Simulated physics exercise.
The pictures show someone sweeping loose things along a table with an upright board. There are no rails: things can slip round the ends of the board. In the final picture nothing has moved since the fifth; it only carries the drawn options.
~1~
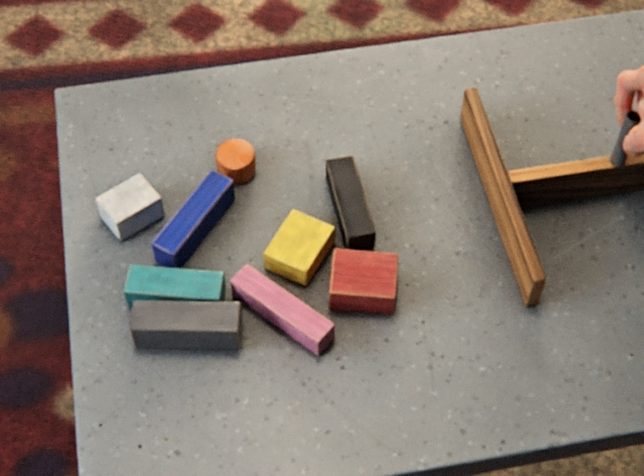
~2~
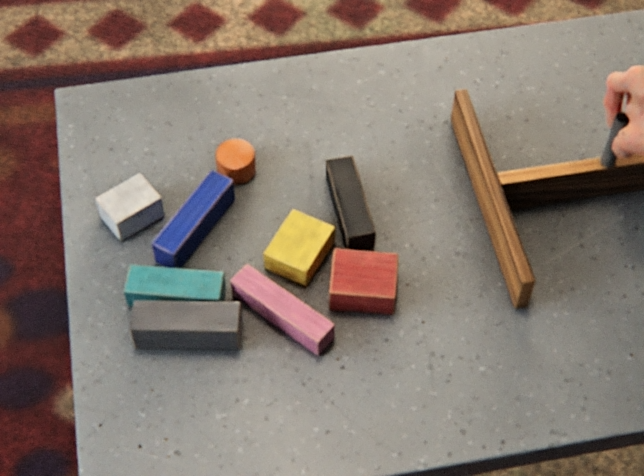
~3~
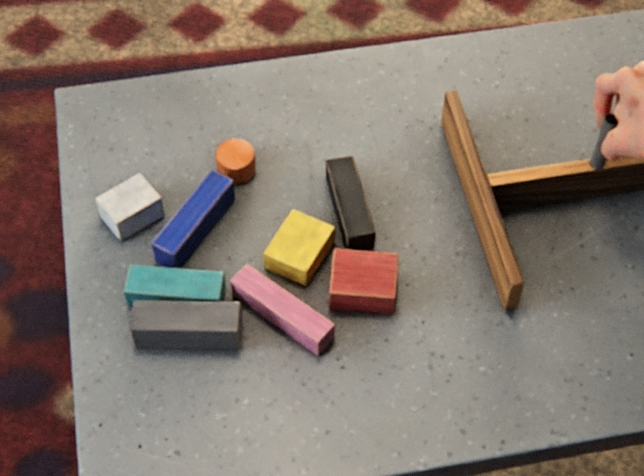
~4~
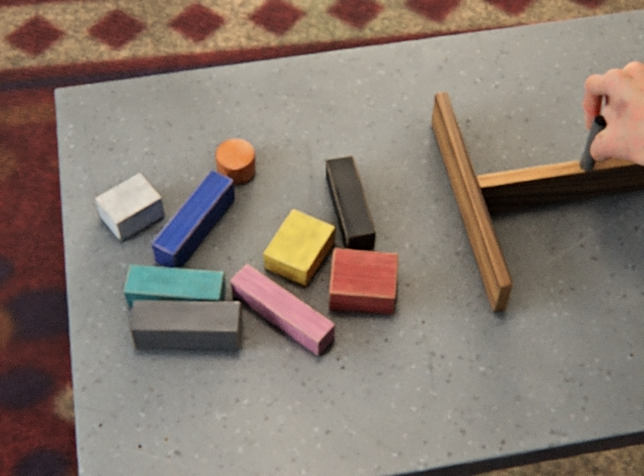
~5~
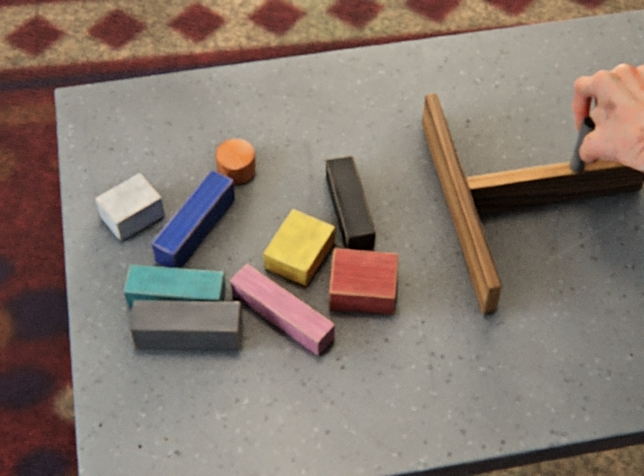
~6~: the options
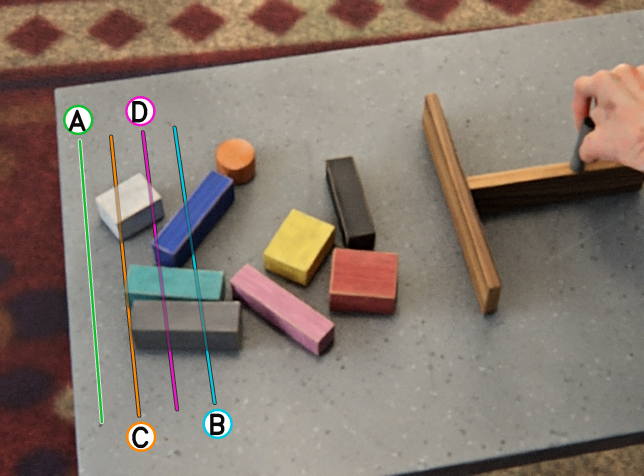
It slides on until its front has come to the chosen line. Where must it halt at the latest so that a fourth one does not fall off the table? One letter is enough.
The farthest such stop is D.
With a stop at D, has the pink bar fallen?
By then, no.
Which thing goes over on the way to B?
The grey bar goes over.
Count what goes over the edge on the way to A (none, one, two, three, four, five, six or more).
By then, six or more.
On the marked copy, A at (90, 269); B at (193, 253); C at (124, 264); D at (158, 259).
Taking D. A third of the way, board (354, 200); pink bar (276, 313); red block (331, 292).
Two thirds of the way, board (245, 216); grey bar (104, 342); turquoise bar (111, 291).
When it is over, board (159, 229); grey bar over the edge; turquoise bar over the edge; two fallen.
As for the rest, A drops seven; B is within the limit but short; C drops six.
